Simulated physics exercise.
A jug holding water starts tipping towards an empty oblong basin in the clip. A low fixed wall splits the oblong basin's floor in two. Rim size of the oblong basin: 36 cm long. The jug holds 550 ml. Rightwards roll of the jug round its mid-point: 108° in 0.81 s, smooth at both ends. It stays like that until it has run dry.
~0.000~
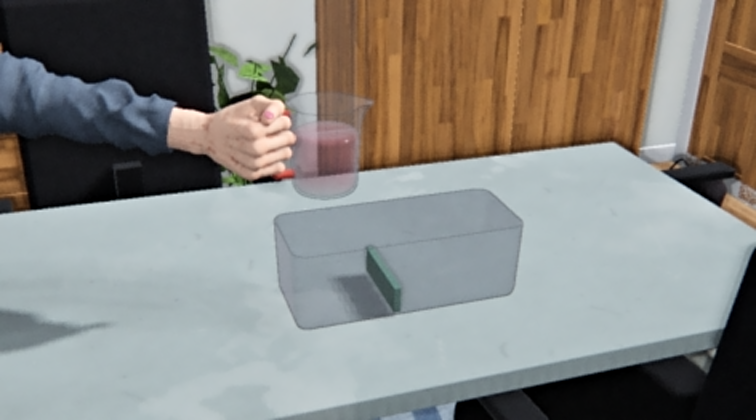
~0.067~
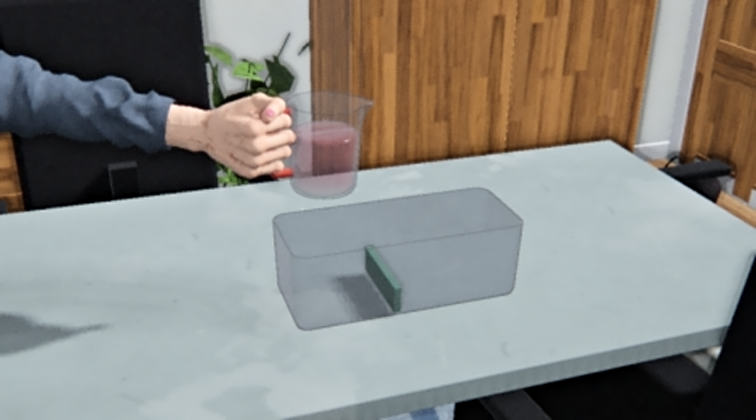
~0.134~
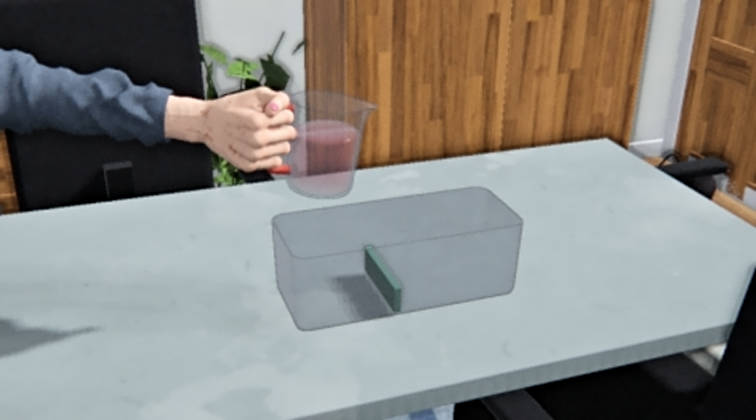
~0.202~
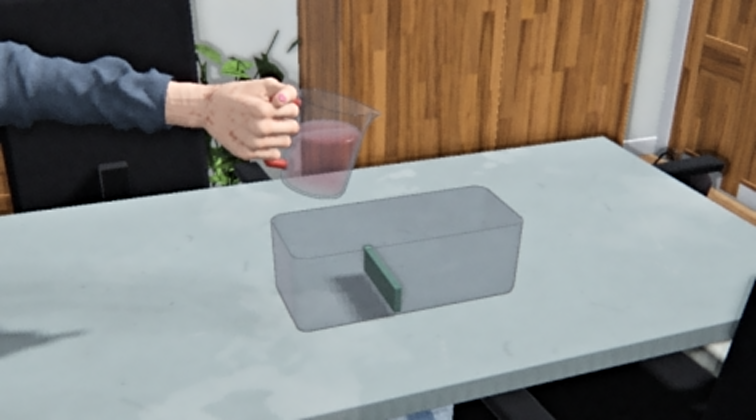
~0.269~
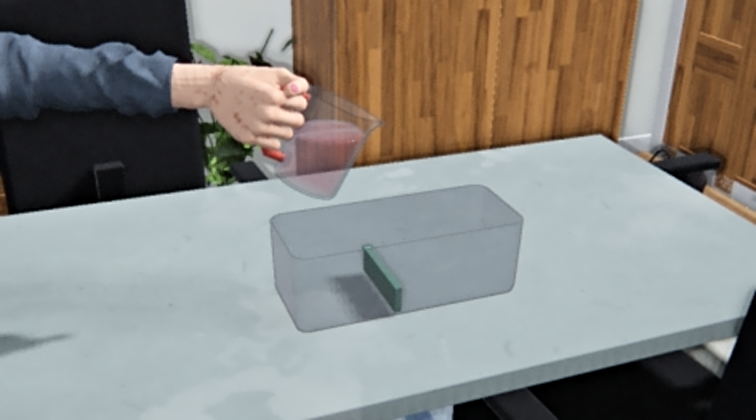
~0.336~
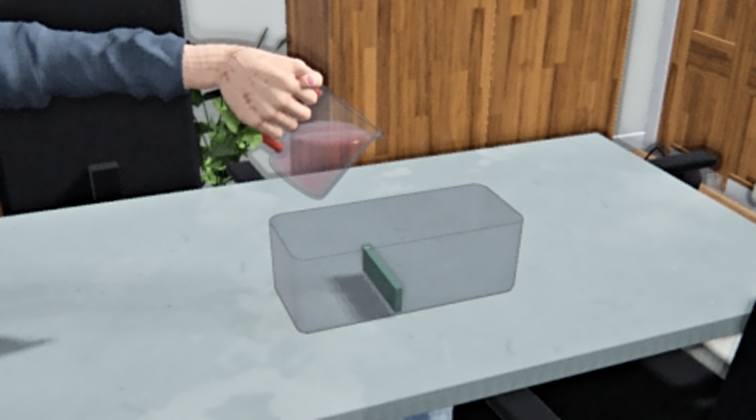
At first, a hand grips a clear jug of reddish liquid upright above an empty, see-through oblong basin with a low green divider inside, on a pale table. The hand then rolls the jug rightwards, slowly and then more steeply, until it leans well over, the liquid still inside.
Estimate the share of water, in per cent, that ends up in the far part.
About 93 per cent.
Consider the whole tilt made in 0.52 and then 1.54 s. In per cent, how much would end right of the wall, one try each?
95 in a hundred, followed by 95 in a hundred.
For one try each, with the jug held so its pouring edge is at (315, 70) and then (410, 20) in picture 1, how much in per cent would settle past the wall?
Try 1: 5 %; try 2: 80 %.
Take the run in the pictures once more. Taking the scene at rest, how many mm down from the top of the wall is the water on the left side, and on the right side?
Left about 40 mm, while the right is about 24 mm.
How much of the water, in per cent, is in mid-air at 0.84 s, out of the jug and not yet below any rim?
Roughly 12 per cent.
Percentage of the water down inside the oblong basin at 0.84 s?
Reading: Approx. 74 %.
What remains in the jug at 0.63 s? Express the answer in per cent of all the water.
Still held: Roughly 64 % of the total.
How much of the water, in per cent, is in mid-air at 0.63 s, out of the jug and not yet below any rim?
24 %.
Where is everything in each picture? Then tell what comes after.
The first frame shows tilt 0°; pouring edge (373, 100); surface from (290, 134) to (355, 128); the oblong basin's rim runs from (283, 238) to (506, 207); the wall's top is at (383, 268).
The second frame shows tilt 2°; pouring edge (374, 101); surface from (290, 134) to (355, 127).
The third frame shows tilt 7°; pouring edge (377, 104); surface from (291, 134) to (356, 127).
The fourth frame shows tilt 16°; pouring edge (381, 112); surface from (291, 135) to (358, 127).
The fifth frame shows tilt 27°; pouring edge (384, 122); surface from (287, 142) to (363, 128).
The sixth frame shows tilt 40°; pouring edge (385, 135); surface from (279, 148) to (371, 129).
Then, 0.63 s in, the tilt is 95° and 64 per cent is still to pour, 0 is left of the wall and 13 right of it.
Then, 0.84 s in, the tilt is 108° and 14 per cent is still to pour, 3 is left of the wall and 71 right of it.
Then, 1.07 s in, the tilt is 108° and 1 per cent is still to pour, 5 is left of the wall and 91 right of it.
Then, 1.31 s in, the tilt is 108° and 0 per cent is still to pour, 6 is left of the wall and 92 right of it.
Finally, 6 per cent lies left of the wall, 93 right of it and 1 outside.
